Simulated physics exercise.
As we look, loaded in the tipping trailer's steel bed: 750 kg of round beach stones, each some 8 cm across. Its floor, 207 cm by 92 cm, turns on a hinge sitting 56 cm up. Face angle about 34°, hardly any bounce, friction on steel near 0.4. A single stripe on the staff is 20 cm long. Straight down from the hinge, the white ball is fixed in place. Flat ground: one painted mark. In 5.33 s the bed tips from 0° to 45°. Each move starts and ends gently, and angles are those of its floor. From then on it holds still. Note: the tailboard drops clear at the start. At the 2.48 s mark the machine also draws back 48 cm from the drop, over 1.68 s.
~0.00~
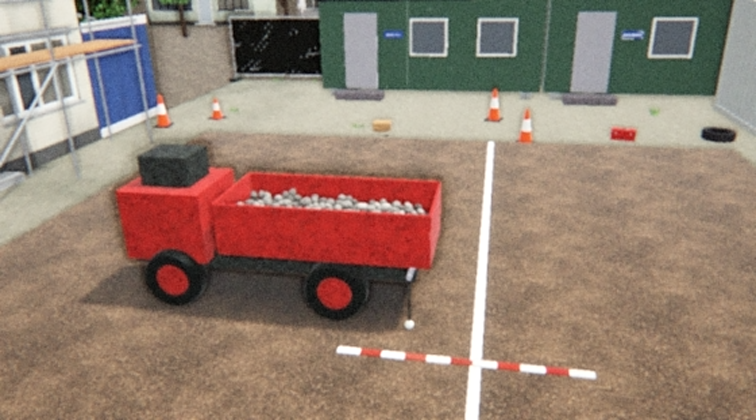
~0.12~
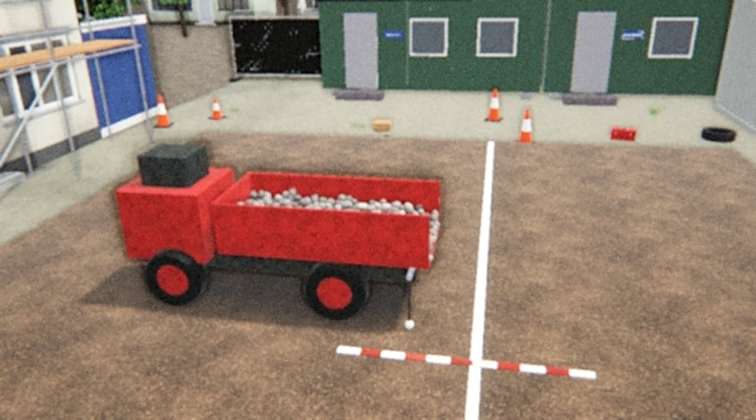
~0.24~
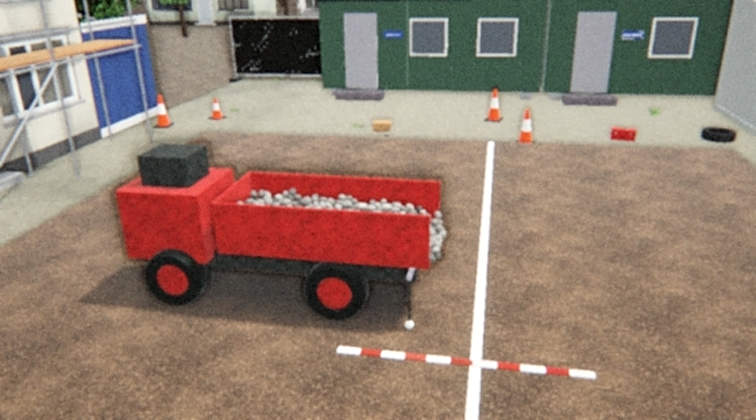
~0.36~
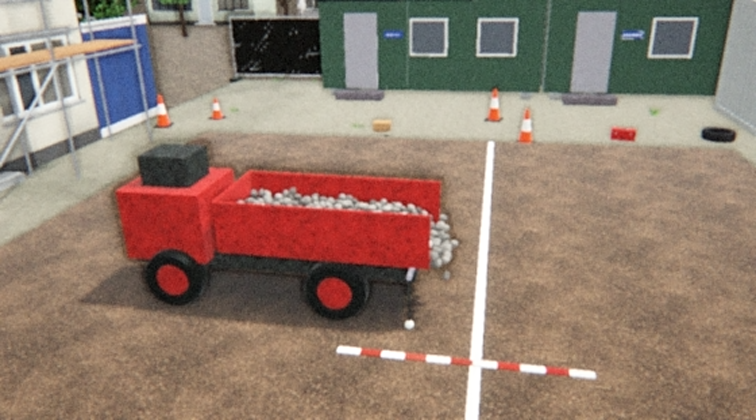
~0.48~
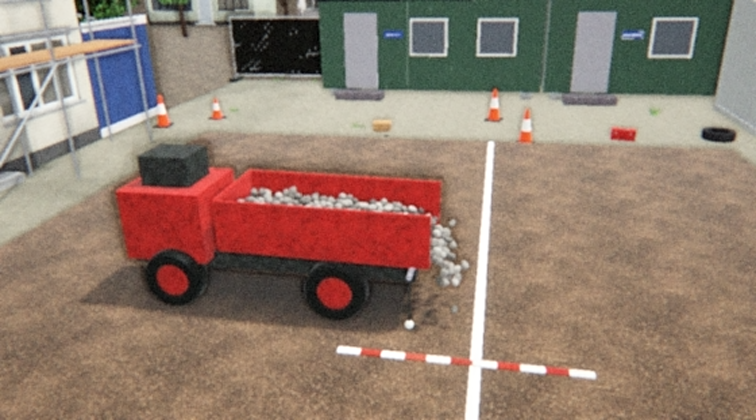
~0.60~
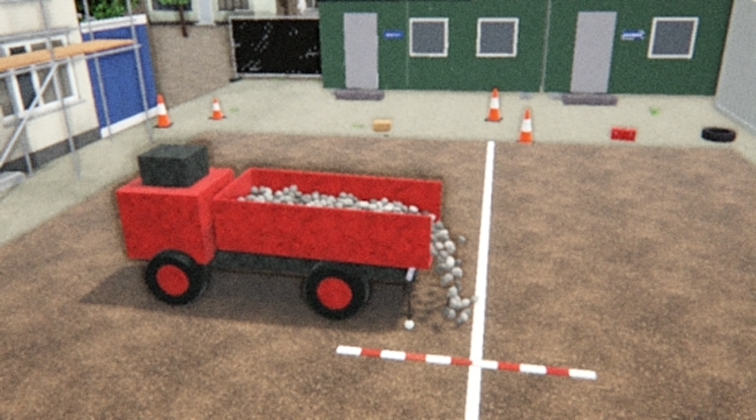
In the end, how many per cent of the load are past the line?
Roughly 30 per cent ends up past the line.
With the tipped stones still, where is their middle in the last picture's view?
Their middle ends up near (458, 296).
After 4.0 s the floor is at 38°; 5 % in the bed, 66 % short of the line, 30 % past the line; the foremost stones are at (551, 317).
After 5.4 s the floor is at 45°; 0 % in the bed, 69 % short of the line, 31 % past the line; the foremost stones are at (554, 320).
After 5.8 s the floor is at 45°; 0 % in the bed, 69 % short of the line, 31 % past the line; the foremost stones are at (554, 320).
After 8.5 s the floor is at 45°; 0 % in the bed, 69 % short of the line, 31 % past the line; the foremost stones are at (554, 320).
